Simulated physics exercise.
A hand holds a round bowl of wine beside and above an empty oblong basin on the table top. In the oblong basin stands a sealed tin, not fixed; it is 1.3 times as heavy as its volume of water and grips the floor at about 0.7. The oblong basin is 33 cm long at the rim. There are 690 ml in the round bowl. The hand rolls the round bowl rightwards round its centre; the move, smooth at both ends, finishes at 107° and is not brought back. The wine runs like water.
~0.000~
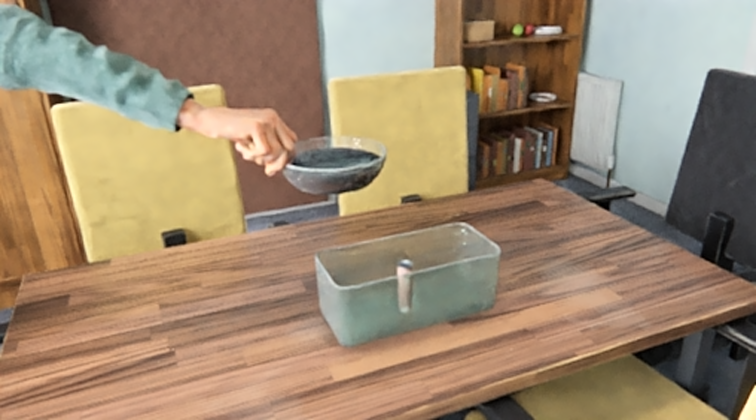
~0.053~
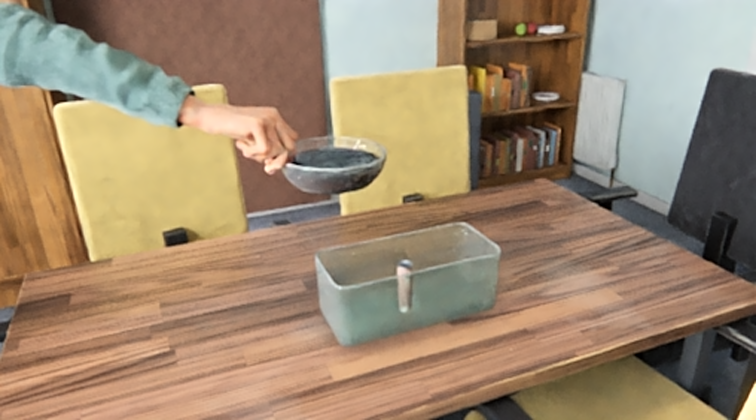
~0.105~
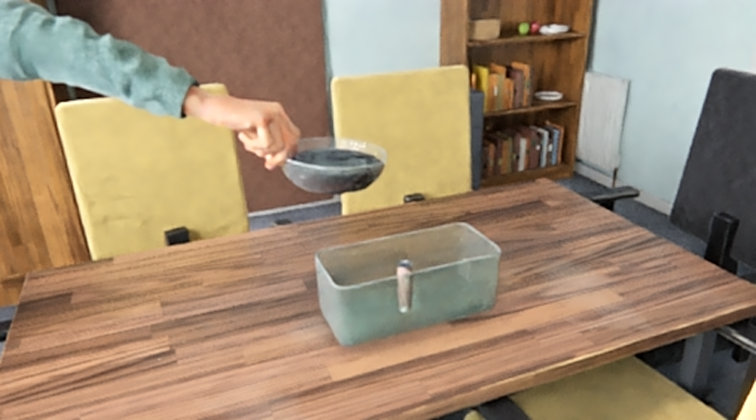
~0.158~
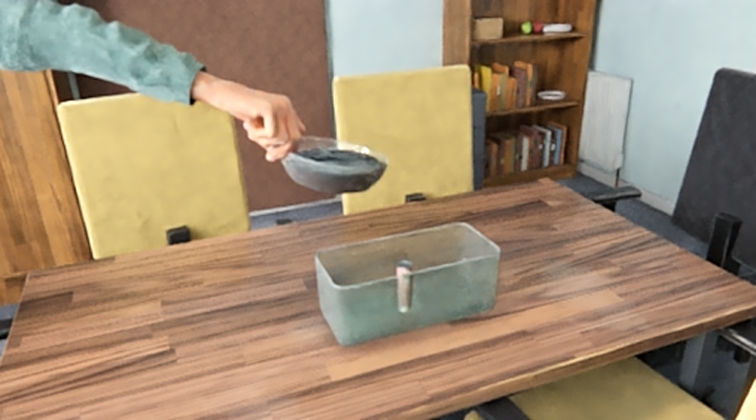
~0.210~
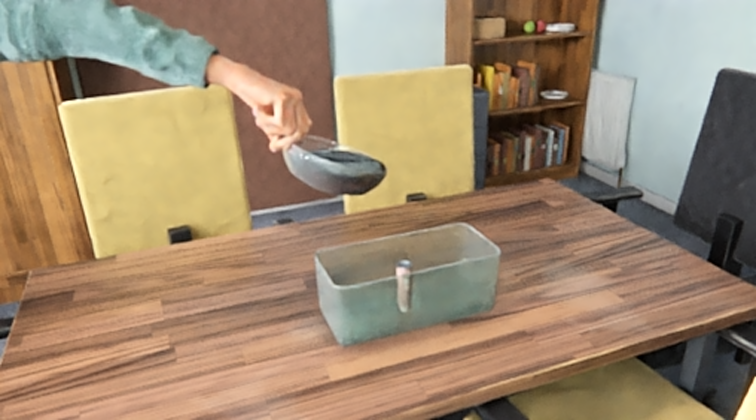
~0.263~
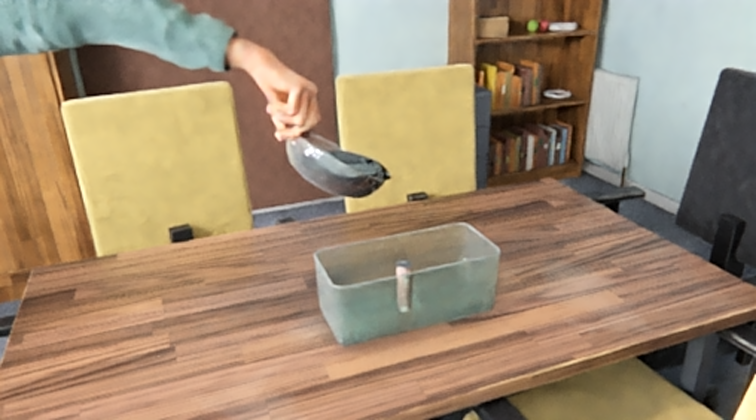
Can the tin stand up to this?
It stays up.
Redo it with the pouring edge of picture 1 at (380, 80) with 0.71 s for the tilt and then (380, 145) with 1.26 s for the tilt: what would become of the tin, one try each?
First it falls; then it stays up.
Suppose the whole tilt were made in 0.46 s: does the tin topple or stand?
Then it stays up.
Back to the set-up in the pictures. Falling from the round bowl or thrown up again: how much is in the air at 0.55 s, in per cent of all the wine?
About 46 per cent.
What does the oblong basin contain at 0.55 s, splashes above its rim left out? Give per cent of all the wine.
Some 52 per cent.
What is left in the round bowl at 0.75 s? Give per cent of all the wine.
Near 0 in a hundred.
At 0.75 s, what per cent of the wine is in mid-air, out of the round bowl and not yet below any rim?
Some 5 per cent.
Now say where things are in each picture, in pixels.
In the first frame, tilt 0°; pouring edge (382, 146); surface from (283, 168) to (378, 153); the oblong basin's rim runs from (325, 271) to (483, 237); the tin's top is at (405, 266).
In the second frame, tilt 1°; pouring edge (382, 147); surface from (283, 167) to (378, 155).
In the third frame, tilt 6°; pouring edge (383, 151); surface from (284, 165) to (378, 157).
In the fourth frame, tilt 13°; pouring edge (383, 157); surface from (285, 163) to (380, 159).
In the fifth frame, tilt 22°; pouring edge (383, 165); surface from (288, 162) to (381, 160).
In the sixth frame, tilt 32°; pouring edge (381, 175); surface from (293, 162) to (372, 166); 8 per cent is over the edge.
Then, 0.55 s in, the tilt is 94° and 3 per cent is still to pour; the tin stands where it began.
Then, 0.75 s in, the tilt is 107° and 0 per cent is still to pour; the tin stands where it began.
Then, 0.97 s in, the tilt is 107° and 0 per cent is still to pour; the tin stands where it began.
Then, 1.21 s in, the tilt is 107° and 0 per cent is still to pour; the tin stands where it began.
Finally, the tin stands where it began.
